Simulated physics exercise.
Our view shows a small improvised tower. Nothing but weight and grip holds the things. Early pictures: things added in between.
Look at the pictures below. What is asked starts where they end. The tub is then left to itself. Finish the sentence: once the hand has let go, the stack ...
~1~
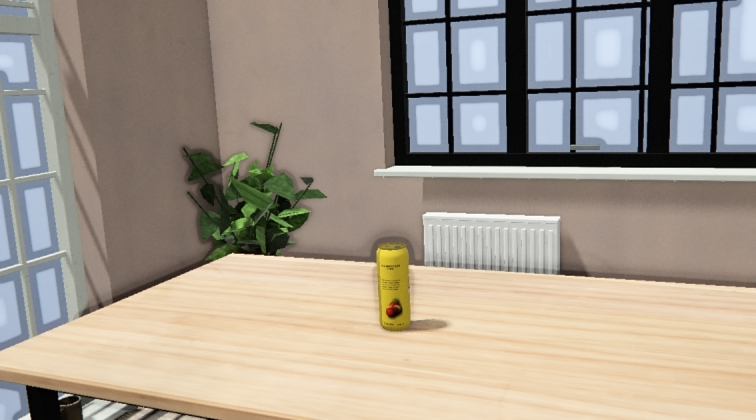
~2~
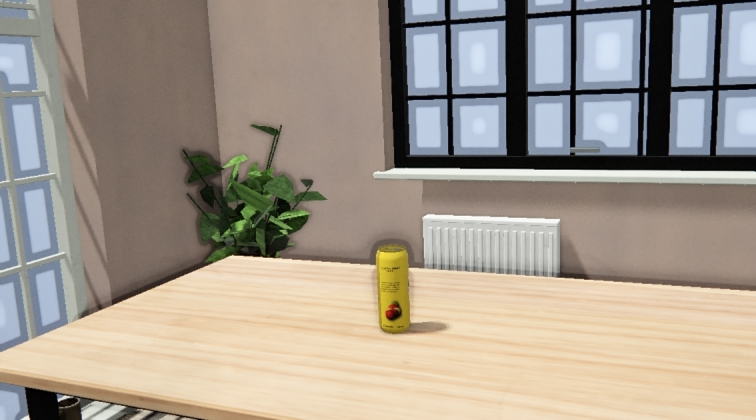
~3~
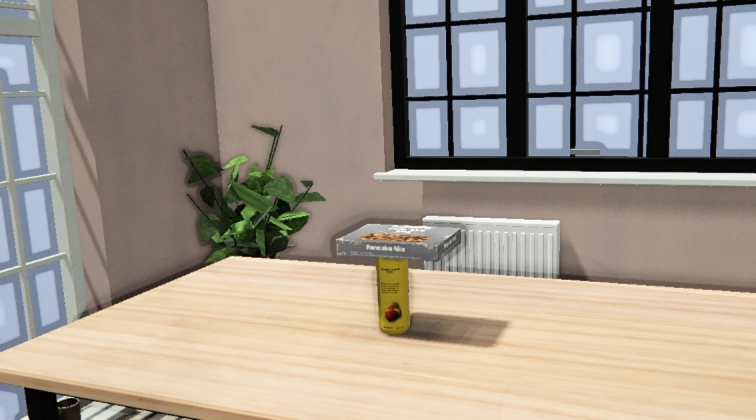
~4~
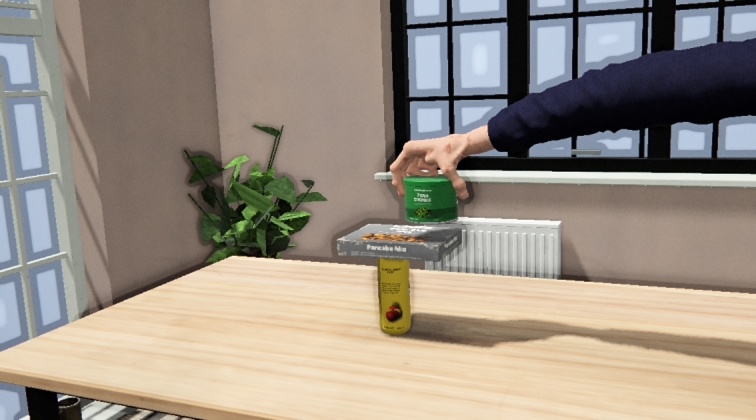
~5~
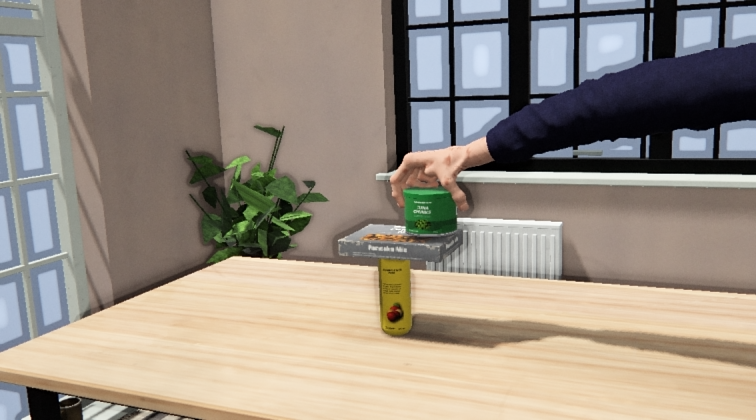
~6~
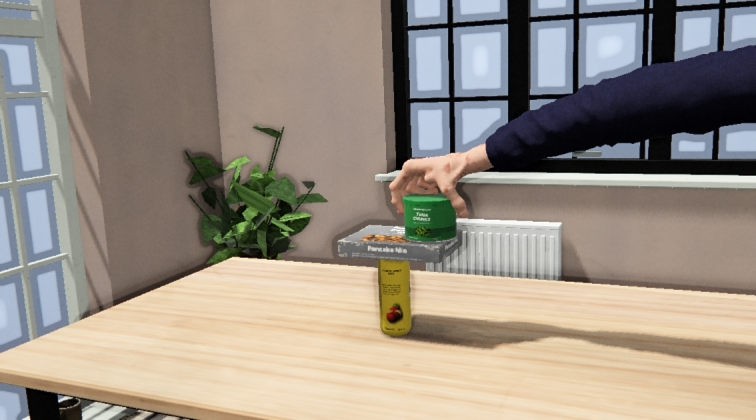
The stack tumbles.
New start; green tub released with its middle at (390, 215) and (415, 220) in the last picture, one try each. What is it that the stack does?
It does not fall the first time and falls the second time.
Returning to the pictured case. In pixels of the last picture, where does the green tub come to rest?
End position: Approximately (525, 338).
Then, 0.30 s past the last view, green tub now fallen; grey packet rocked 48° from its first pose.
Then, 0.40 s past the last view, grey packet now fallen.
Then, 0.60 s past the last view, things are still on the move.
Then, 0.70 s past the last view, as before.
Finally, fallen, grey packet and green tub; yellow can still in place. Final places as the last picture's camera would see them, green tub near (525, 338). The stack comes apart.
